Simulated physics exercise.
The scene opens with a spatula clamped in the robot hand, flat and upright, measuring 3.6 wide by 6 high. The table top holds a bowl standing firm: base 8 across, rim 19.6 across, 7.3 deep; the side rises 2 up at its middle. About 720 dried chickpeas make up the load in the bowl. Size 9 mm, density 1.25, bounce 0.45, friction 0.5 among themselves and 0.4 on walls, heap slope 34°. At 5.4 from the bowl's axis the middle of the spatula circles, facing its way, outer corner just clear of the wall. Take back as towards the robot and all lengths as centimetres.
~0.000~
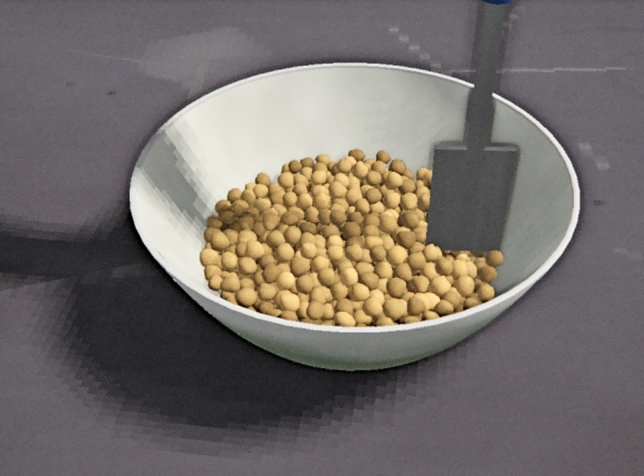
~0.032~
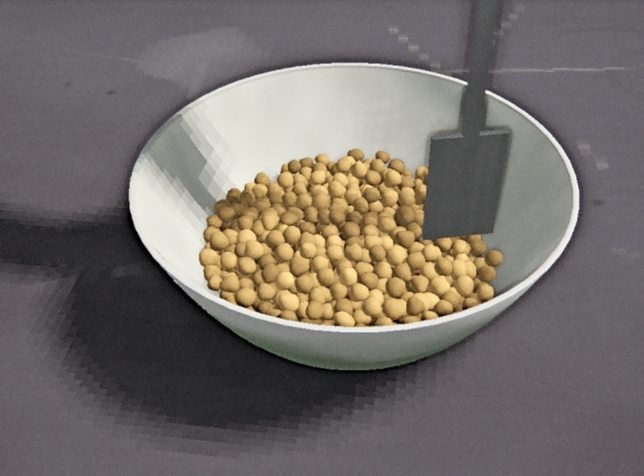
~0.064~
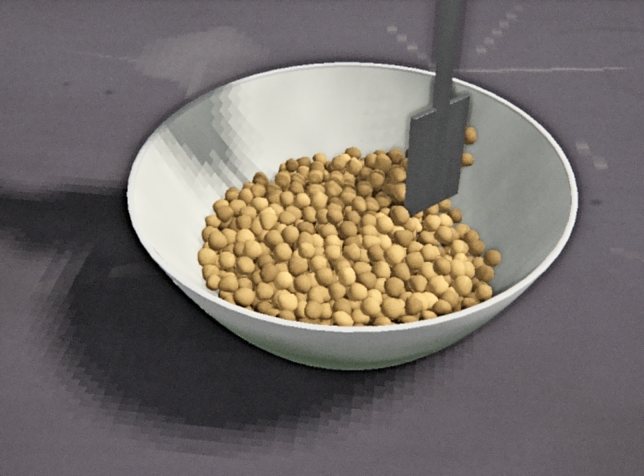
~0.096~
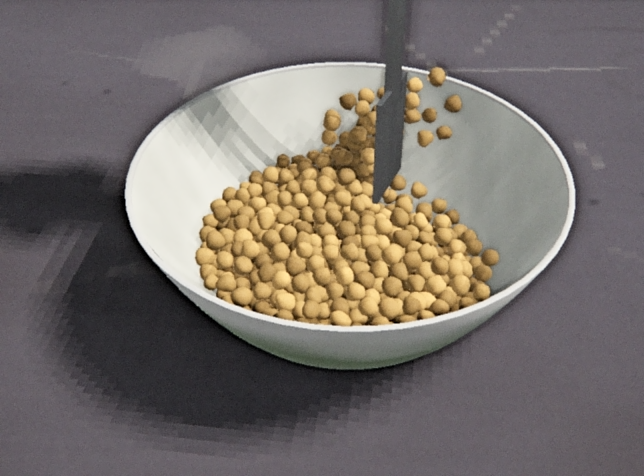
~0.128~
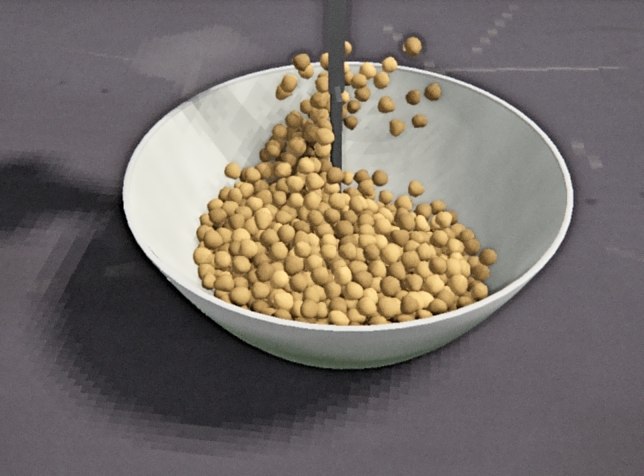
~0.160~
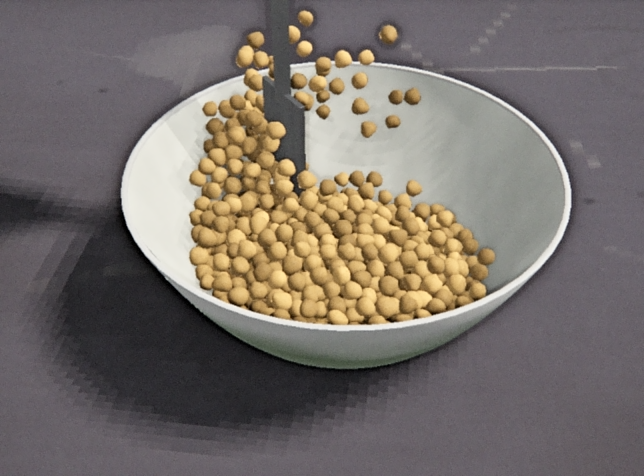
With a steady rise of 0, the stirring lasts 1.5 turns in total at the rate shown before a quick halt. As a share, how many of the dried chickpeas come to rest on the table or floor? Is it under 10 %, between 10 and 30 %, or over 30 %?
Between 10 and 30 %.
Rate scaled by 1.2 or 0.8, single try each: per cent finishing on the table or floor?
It would be some 25 and 10 percent respectively.
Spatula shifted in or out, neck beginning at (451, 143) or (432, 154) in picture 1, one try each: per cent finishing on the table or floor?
20 and 5 per cent.
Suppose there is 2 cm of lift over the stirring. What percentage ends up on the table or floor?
Roughly 5 per cent.
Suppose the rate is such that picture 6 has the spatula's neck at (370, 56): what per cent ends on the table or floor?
About 5 %.
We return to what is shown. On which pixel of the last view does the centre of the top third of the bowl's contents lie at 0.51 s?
Near (347, 169).
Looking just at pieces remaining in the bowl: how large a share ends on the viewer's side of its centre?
Some 55 per cent.
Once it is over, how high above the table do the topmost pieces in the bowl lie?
The top sits some 6.0 cm up.
After 0.34 s, 284° round, highest piece 10 above the table; 664 in the bowl, 16 on the table or floor, 39 in flight or on the tool.
After 0.51 s, 83° round, highest piece 10 above the table; 615 in the bowl, 76 on the table or floor, 28 in flight or on the tool.
After 0.80 s, 180° round, highest piece 7 above the table; 587 in the bowl, 132 on the table or floor.
After 1.50 s, 180° round, highest piece 6 above the table; 587 in the bowl, 132 on the table or floor.
In the end, 587 in the bowl, 132 on the table or floor. That is 18 % on the table or floor.
